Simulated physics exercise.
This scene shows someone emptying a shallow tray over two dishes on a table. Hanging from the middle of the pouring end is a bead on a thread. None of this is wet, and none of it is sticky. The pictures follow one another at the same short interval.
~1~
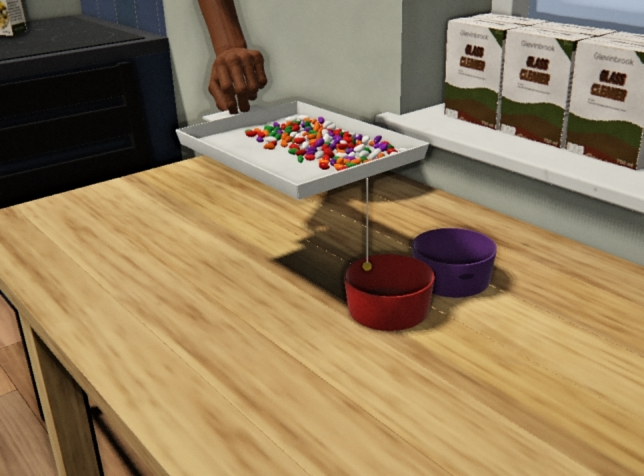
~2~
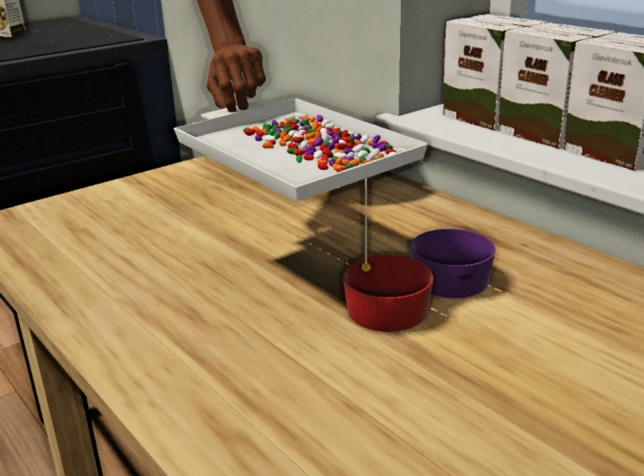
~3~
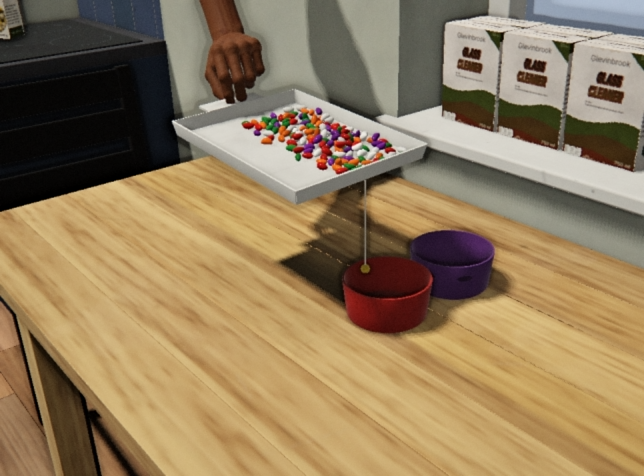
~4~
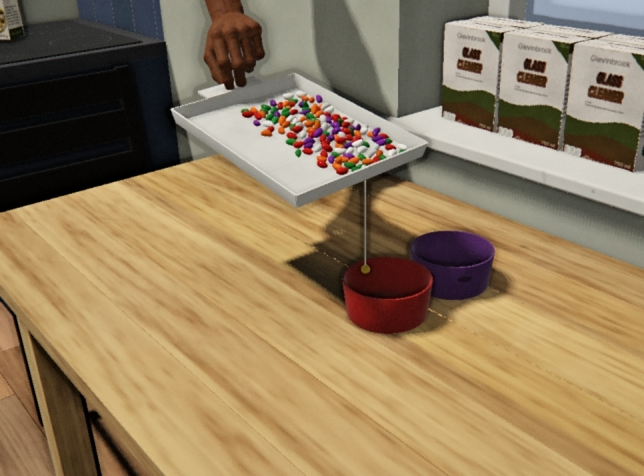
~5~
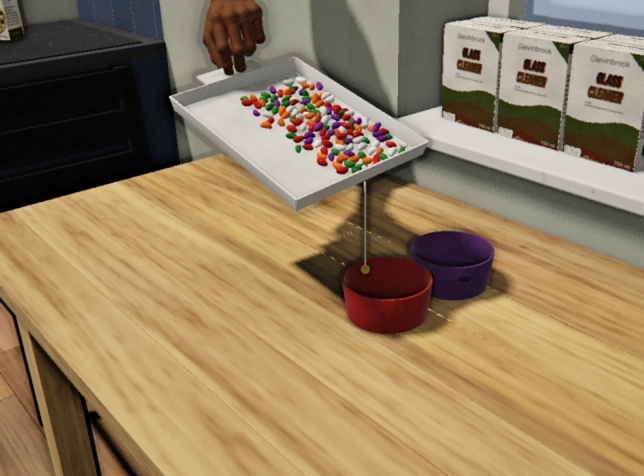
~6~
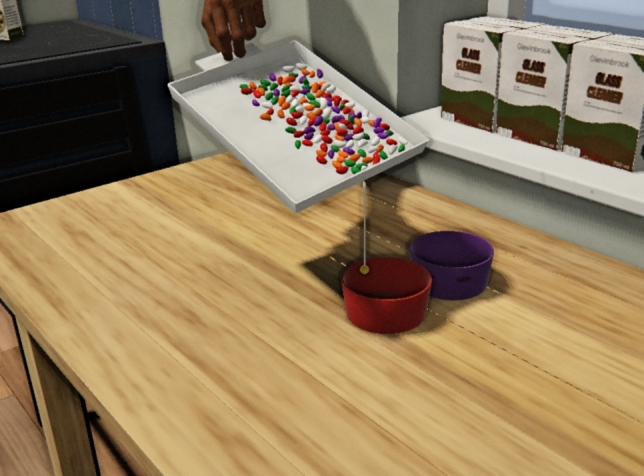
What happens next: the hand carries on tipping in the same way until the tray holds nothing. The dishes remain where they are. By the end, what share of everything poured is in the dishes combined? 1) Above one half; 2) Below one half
2.
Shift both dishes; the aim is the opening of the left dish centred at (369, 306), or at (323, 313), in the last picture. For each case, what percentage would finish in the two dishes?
40 and 80 %.
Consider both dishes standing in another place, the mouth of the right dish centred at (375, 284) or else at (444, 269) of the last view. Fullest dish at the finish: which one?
So: The one further left first, and the one further left second.
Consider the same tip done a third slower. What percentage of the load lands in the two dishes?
That works out at some 10 per cent.
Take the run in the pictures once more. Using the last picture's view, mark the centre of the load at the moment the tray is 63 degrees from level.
(335, 152).
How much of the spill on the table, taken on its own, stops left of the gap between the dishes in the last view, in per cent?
Estimate: Near 90 per cent.
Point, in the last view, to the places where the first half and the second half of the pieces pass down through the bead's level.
Initially about (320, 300); subsequently about (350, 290).
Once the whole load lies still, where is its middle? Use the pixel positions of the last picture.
Near pixel (337, 363).
Just after the last frame, tray tipped steeply; almost all on the tray; just a few in the air.
A moment on, tray tipped past a quarter turn; the larger part on the tray; just a few in the left dish; about a tenth outside both; about a tenth in the air.
Further on, tray tipped past a quarter turn; about a tenth in the left dish; almost all outside both.
When it is over, tray tipped past a quarter turn; about a tenth in the left dish; not one in the right dish; almost all outside both.
